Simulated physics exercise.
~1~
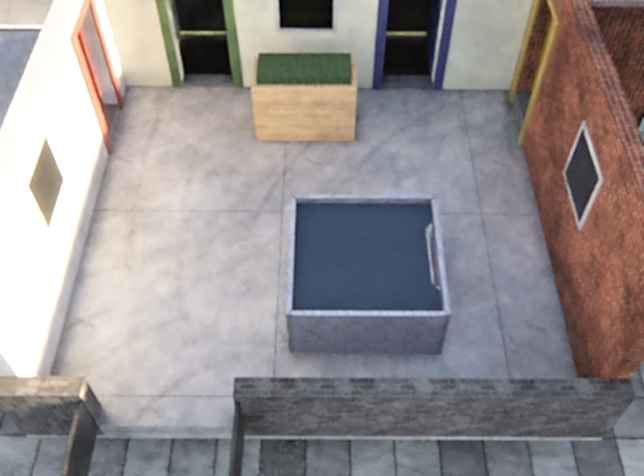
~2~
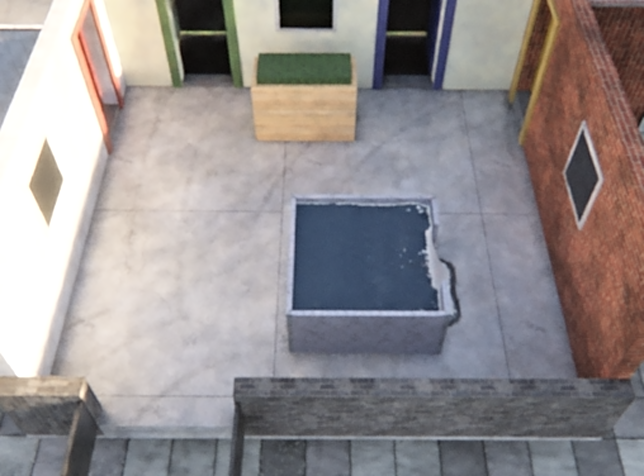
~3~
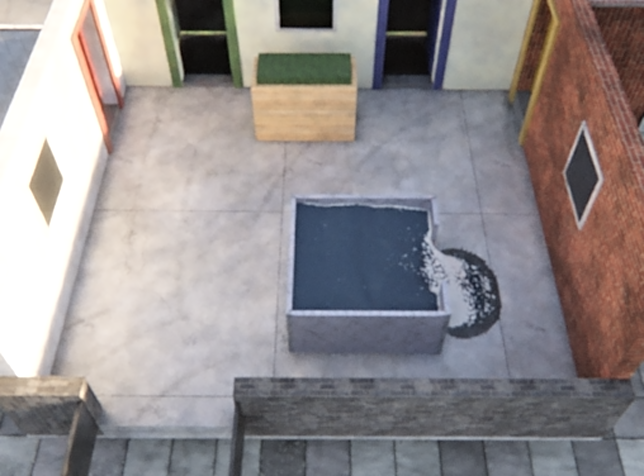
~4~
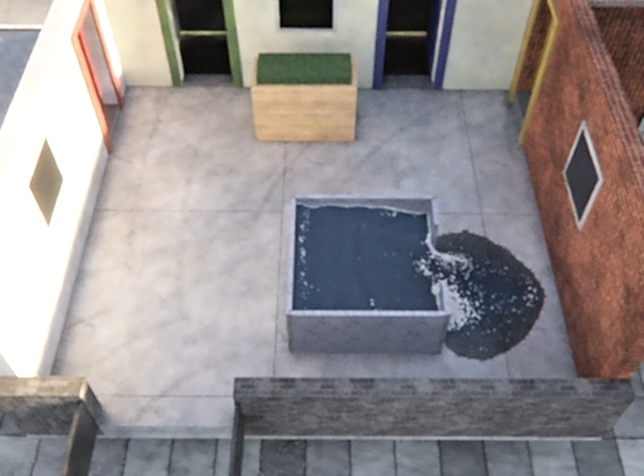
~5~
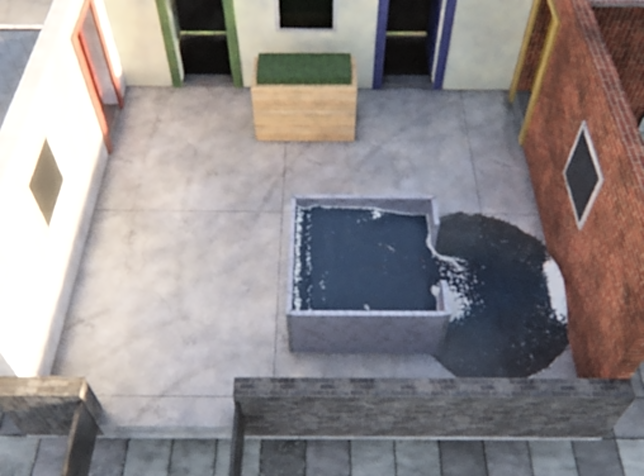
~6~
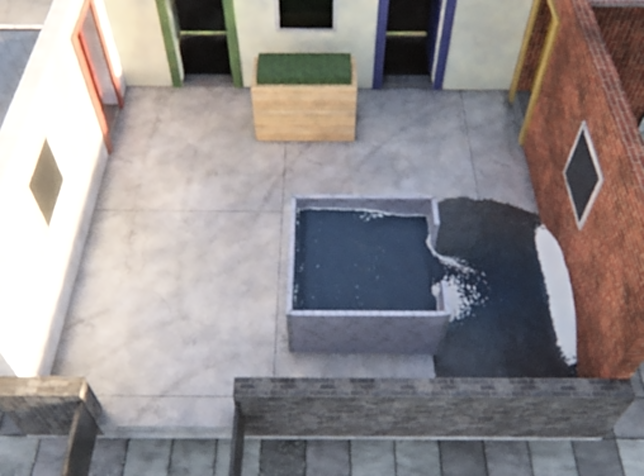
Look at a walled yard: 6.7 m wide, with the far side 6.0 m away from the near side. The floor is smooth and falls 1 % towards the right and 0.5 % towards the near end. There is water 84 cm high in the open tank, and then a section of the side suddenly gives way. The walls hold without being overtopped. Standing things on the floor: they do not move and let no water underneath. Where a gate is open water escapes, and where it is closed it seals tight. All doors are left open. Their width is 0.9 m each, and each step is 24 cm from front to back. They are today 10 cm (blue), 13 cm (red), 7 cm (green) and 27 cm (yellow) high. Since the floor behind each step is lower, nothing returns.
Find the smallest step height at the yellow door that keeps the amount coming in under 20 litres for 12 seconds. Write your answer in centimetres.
The smallest height is roughly 14 cm.
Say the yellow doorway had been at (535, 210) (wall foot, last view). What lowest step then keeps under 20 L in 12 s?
Something near 18 cm.
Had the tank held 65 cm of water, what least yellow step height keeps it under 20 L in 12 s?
Then roughly 10.0 cm.
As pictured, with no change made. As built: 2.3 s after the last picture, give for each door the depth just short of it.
Centimetres: Blue = 16, red = 0, green = 0, yellow = 10.
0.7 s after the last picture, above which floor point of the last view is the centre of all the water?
Roughly (422, 292).
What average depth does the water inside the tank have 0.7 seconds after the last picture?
The mean depth is roughly 54 cm.
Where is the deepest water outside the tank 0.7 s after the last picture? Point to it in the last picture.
Near pixel (580, 397).
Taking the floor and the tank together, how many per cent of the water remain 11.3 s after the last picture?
Close to 92 in a hundred.
Then, 0.7 s after the last picture water covers 15 % of the floor, deepest (63 cm) near (580, 397); it has not reached the yellow door.
Then, 2.3 s after the last picture water covers 45 % of the floor, deepest (32 cm) near (584, 411); 10 cm at the yellow door, 0 litres in over its 27 cm step.
Then, 11.3 s after the last picture water covers 100 % of the floor, deepest (12 cm) near (558, 300); 9 cm at the yellow door, 0 litres in over its 27 cm step.
At the yellow door as built, the water peaked near 15 cm, 3.7 s after the last picture.
With a step of 12 cm, 35 litres would have come in within the 12 s; with 16 cm, 10 litres. So under 20 litres takes about 14 cm.
